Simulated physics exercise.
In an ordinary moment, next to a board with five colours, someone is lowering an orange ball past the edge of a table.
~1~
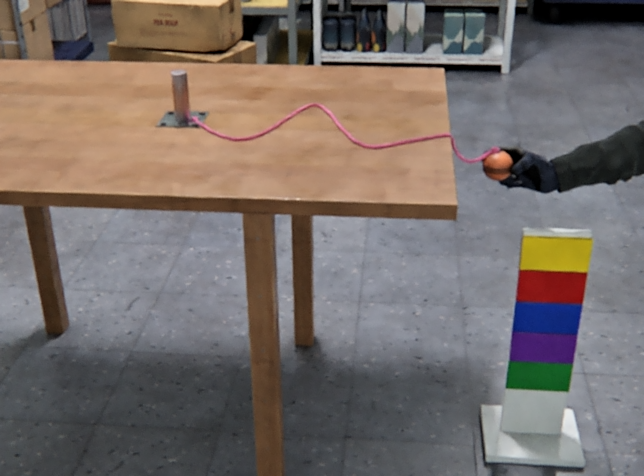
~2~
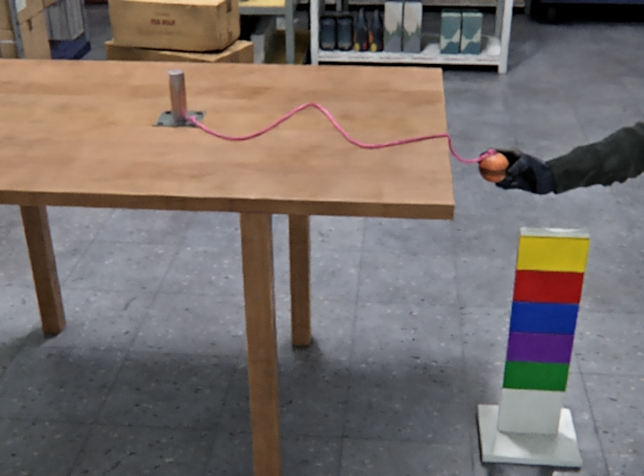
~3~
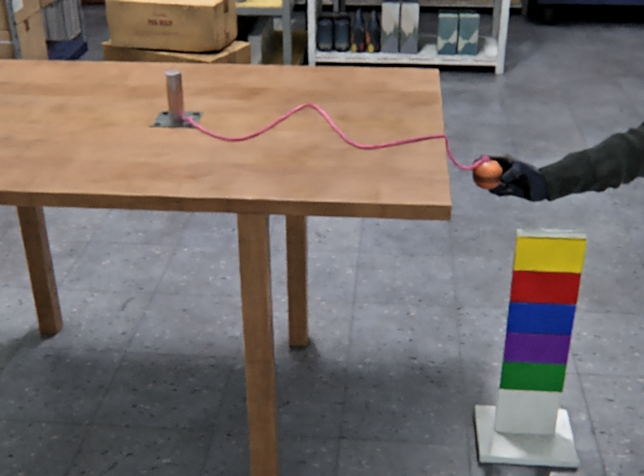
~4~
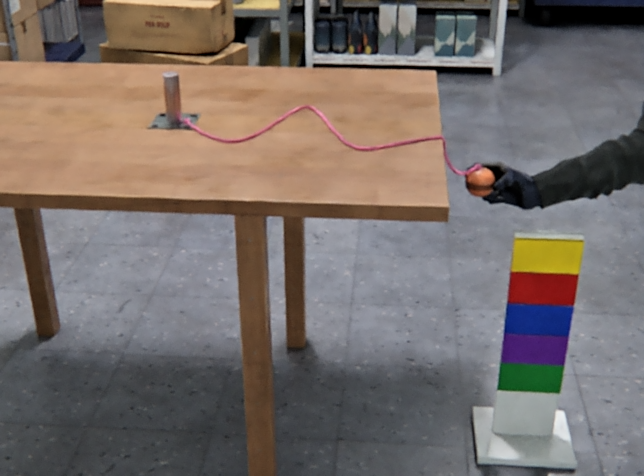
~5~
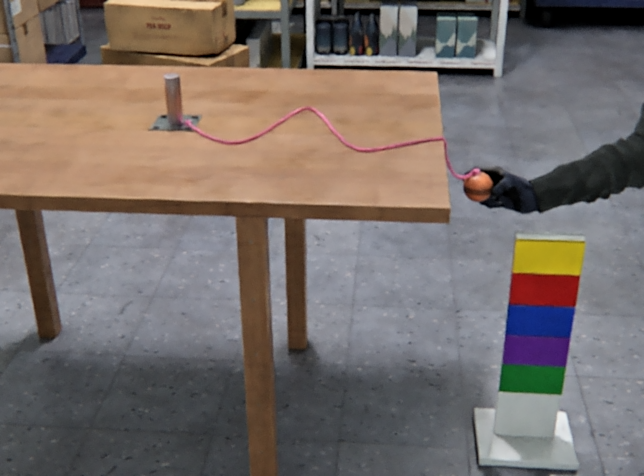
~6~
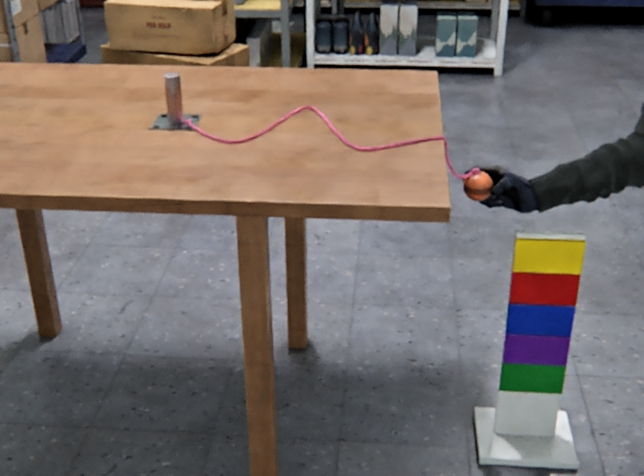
In a workshop-like room, a gloved hand holds an orange ball just past the right edge of a wooden table, with a pink cord running from it to a metal post, above a striped colored stand. The hand lowers the ball slightly and shifts it a little left, then stays nearly still.
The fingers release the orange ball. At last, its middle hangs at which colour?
At purple.
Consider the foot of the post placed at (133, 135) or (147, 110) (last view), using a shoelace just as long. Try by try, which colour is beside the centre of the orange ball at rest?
First case: Blue. Second case: Blue.
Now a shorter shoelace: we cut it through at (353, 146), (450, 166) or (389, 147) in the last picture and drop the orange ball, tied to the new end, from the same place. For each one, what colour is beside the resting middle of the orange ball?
Going cut by cut, you'd get higher than all five, then blue, then yellow.
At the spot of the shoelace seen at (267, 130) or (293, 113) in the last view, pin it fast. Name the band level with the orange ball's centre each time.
Note: Try 1 blue; try 2 red.
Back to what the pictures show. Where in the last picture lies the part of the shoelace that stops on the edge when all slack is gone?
Approximately at (330, 125) in the final frame.
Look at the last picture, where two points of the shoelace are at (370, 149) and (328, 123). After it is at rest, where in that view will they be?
You'll find the first mark at (437, 211) and the second mark at (439, 133).
Soon after, ball near (458, 339); level with purple.
Then, ball near (410, 331); level with purple.
Further on, ball near (442, 341); level with purple.
At rest, ball near (429, 339); level with purple. Its middle rests at the purple band.
